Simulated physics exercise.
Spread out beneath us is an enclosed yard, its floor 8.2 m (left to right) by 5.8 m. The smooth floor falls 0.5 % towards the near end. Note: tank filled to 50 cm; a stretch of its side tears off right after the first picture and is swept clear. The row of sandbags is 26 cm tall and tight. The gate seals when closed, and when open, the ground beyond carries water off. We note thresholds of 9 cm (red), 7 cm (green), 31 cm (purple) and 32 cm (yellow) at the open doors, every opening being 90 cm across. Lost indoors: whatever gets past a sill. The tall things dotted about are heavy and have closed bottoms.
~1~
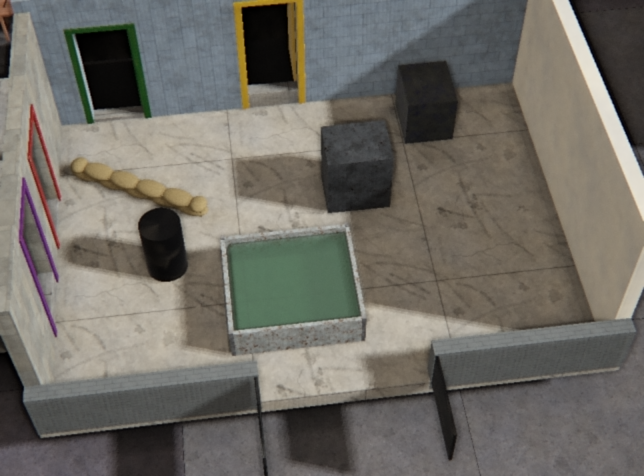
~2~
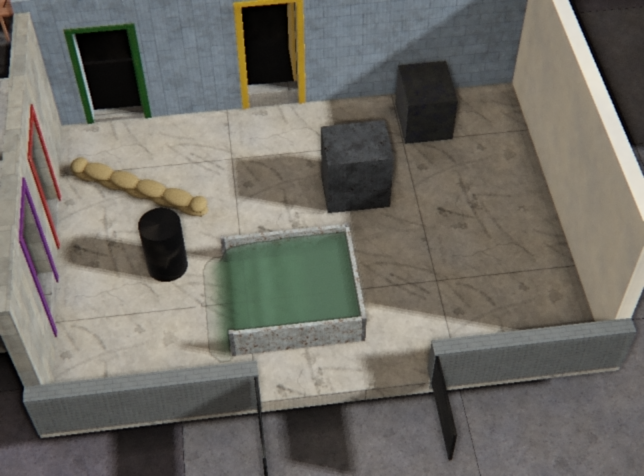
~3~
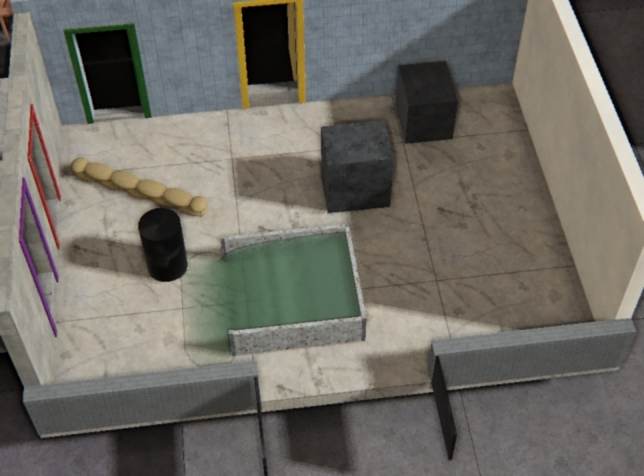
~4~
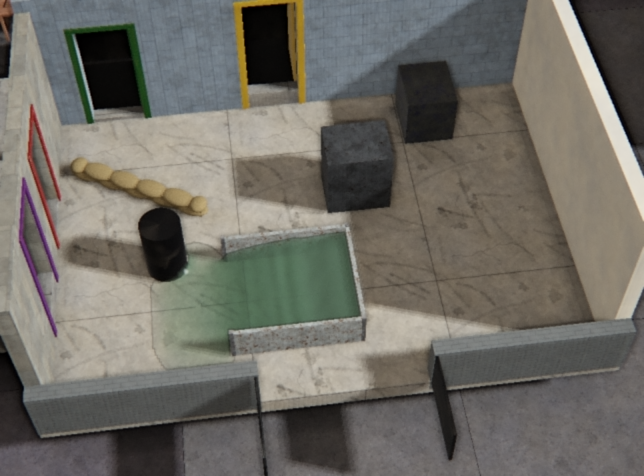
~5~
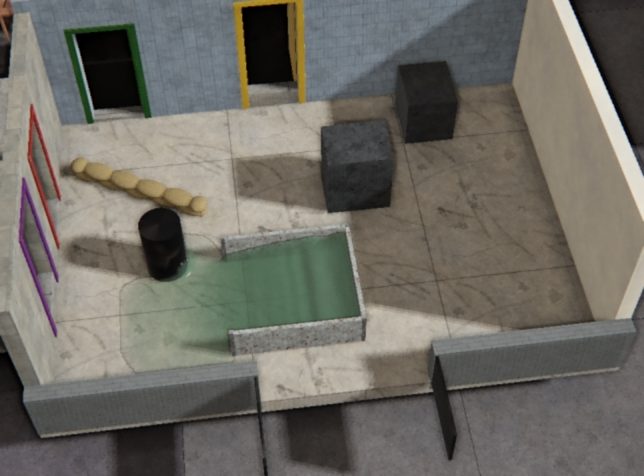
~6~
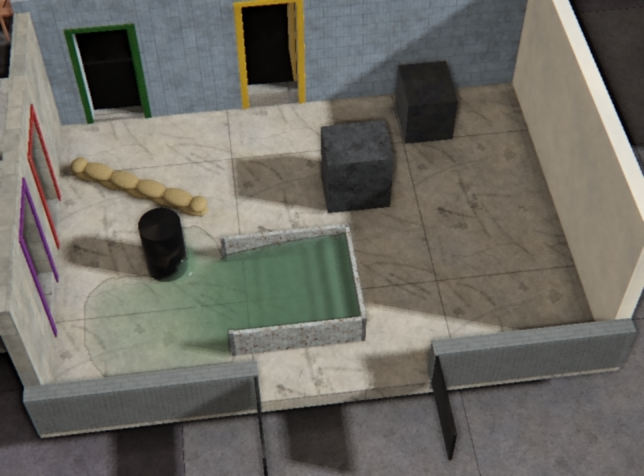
Green water pours from the tank's open left side and spreads past the black cylinder.
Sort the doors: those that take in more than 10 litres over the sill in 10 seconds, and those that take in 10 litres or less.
Sorted: The red door takes in more; the green door takes in 10 litres or less; the purple door takes in 10 litres or less; the yellow door takes in 10 litres or less.
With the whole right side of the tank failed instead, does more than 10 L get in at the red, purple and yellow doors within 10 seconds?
Red falls short; purple falls short; yellow falls short.
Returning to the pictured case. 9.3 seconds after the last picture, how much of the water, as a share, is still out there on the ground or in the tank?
90 %.
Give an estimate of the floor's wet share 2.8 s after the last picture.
Wet share: Near 30 percent.
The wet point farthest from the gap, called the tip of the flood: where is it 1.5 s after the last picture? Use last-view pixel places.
(60, 193).
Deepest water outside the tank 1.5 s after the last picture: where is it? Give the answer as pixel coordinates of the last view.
Close to pixel (54, 399).
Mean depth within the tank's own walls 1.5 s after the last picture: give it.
The mean depth is some 17 cm.
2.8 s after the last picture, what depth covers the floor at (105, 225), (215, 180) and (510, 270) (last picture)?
Listed order: 10 / 1 / 0 cm.
Then, 0.7 s after the last picture water covers 15 % of the floor and is deepest (32 cm) near (56, 327); red door not reached, green door not reached, purple door 26 cm at the sill, 0 L in, yellow door not reached.
Then, 1.5 s after the last picture water covers 25 % of the floor and is deepest (38 cm) near (54, 399); red door 6 cm at the sill, 0 L in, green door not reached, purple door 25 cm at the sill, 0 L in, yellow door not reached.
Then, 2.8 s after the last picture water covers 30 % of the floor and is deepest (22 cm) near (71, 192); red door 8 cm at the sill, 0 L in, green door not reached, purple door 17 cm at the sill, 0 L in, yellow door not reached.
Then, 5.3 s after the last picture water covers 45 % of the floor and is deepest (15 cm) near (81, 259); red door 15 cm at the sill, 37 L in, green door 4 cm at the sill, 0 L in, purple door 9 cm at the sill, 0 L in, yellow door 1 cm at the sill, 0 L in.
Then, 9.3 s after the last picture water covers 65 % of the floor and is deepest (10 cm) near (224, 348); red door 6 cm at the sill, 51 L in, green door 2 cm at the sill, 0 L in, purple door 7 cm at the sill, 0 L in, yellow door 2 cm at the sill, 0 L in.
